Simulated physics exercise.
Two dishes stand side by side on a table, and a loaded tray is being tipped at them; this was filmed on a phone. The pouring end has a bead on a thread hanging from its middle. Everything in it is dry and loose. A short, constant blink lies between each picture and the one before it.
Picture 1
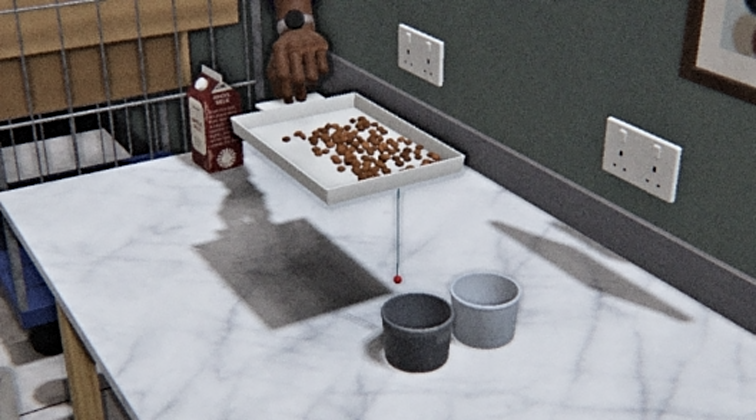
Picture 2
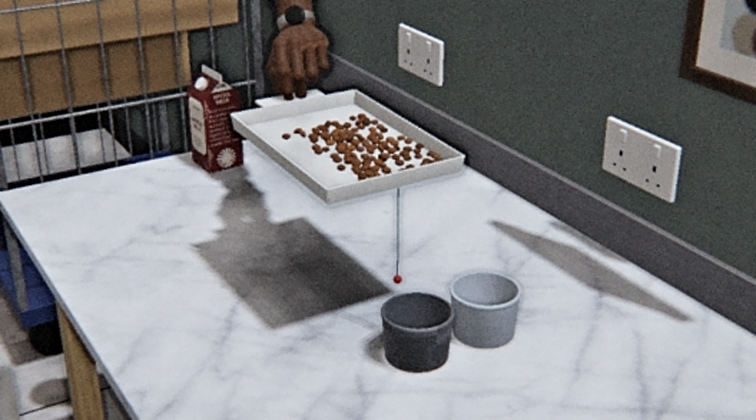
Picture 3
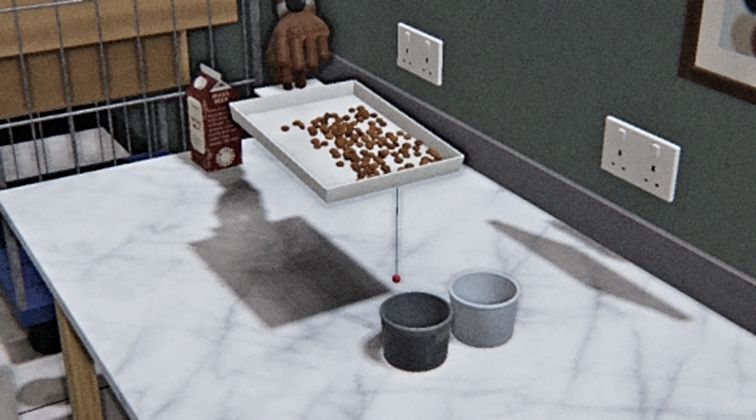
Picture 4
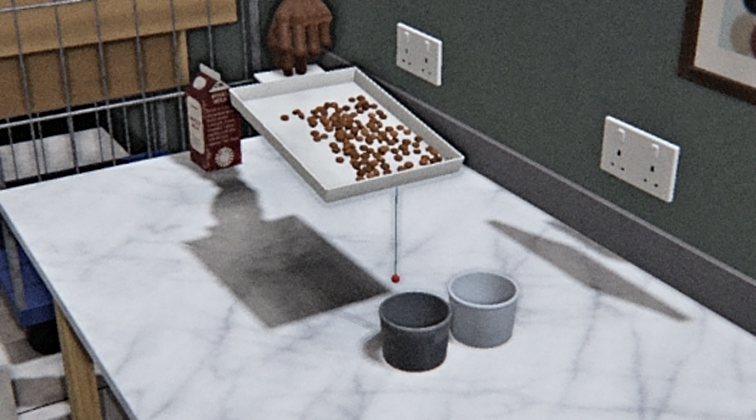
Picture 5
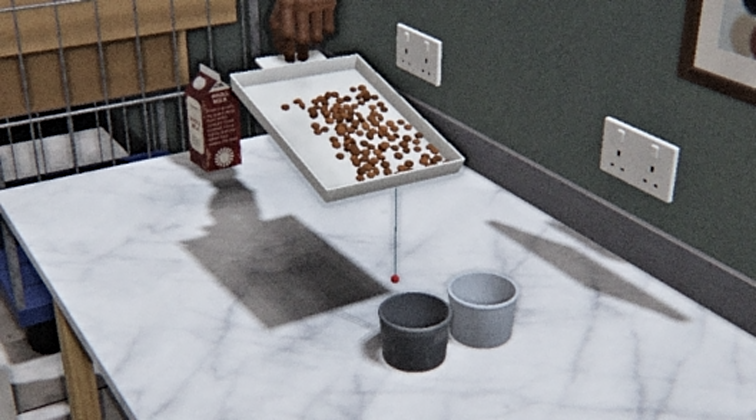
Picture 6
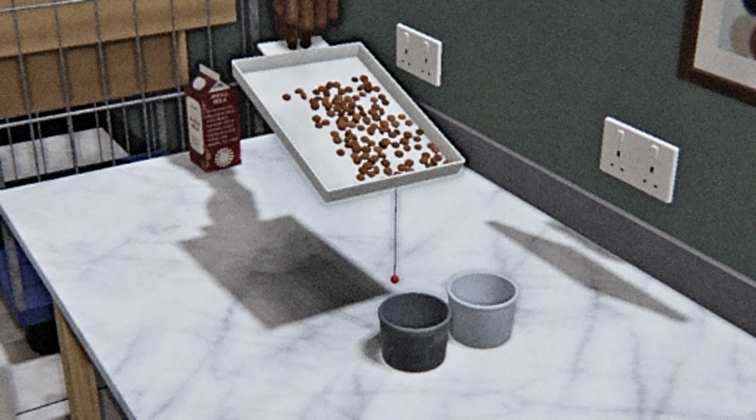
On a marble-topped table, a hand at the far end of a white tray of brown kibble slowly raised that end, tilting the tray toward two small grey dishes while the kibble stayed on it.
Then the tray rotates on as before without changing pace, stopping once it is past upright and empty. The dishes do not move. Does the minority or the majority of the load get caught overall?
The dishes will catch most of the load.
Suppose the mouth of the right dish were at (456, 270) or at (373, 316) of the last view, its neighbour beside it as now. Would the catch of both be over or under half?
Try 1: Not up to half; try 2: Not up to half.
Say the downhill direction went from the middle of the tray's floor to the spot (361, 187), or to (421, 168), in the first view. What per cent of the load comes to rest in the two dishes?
Respectively 30 and 50 in a hundred.
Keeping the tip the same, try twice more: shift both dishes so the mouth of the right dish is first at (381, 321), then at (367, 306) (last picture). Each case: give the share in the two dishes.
I'd say about 20 percent, followed by about 10 percent.
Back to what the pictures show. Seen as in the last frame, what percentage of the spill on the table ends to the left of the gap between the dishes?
About 70 percent of the spill.
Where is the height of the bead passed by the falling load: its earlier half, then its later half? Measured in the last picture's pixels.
Early half (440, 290), late half (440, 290).
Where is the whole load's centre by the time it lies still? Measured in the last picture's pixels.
I'd put the middle somewhere around (428, 347).
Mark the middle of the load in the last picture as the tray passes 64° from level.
Centre estimate: (411, 162).
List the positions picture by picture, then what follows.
Corners of the pouring end (328, 188) and (461, 156), level; middle of the load (360, 151), bits of dog kibble; left dish (437, 346); right dish (505, 322); bead on its thread (398, 280), in the first picture.
Corners of the pouring end (328, 188) and (461, 156), level; middle of the load (360, 149), in the second picture.
Corners of the pouring end (328, 187) and (461, 156), tipped barely, level across its low end; middle of the load (360, 145), in the third picture.
Corners of the pouring end (328, 188) and (461, 157), tipped a little, level across its low end; middle of the load (359, 139), in the fourth picture.
Corners of the pouring end (328, 188) and (461, 158), tipped a little, level across its low end; middle of the load (360, 133), in the fifth picture.
Corners of the pouring end (329, 189) and (462, 160), tipped clearly, level across its low end; middle of the load (361, 128); left dish (434, 345); right dish (502, 322), in the sixth picture.
Just after the last frame, tray tipped steeply; almost all on the tray; just a few in the air.
A moment on, tray tipped past a quarter turn; roughly a third on the tray; roughly a quarter in the left dish; roughly a quarter in the right dish; about a tenth outside both; roughly a quarter in the air.
Further on, tray tipped past a quarter turn; roughly half in the left dish; roughly a third in the right dish; roughly a quarter outside both.
When it is over, tray tipped past a quarter turn; roughly half in the left dish; roughly a third in the right dish; roughly a quarter outside both.
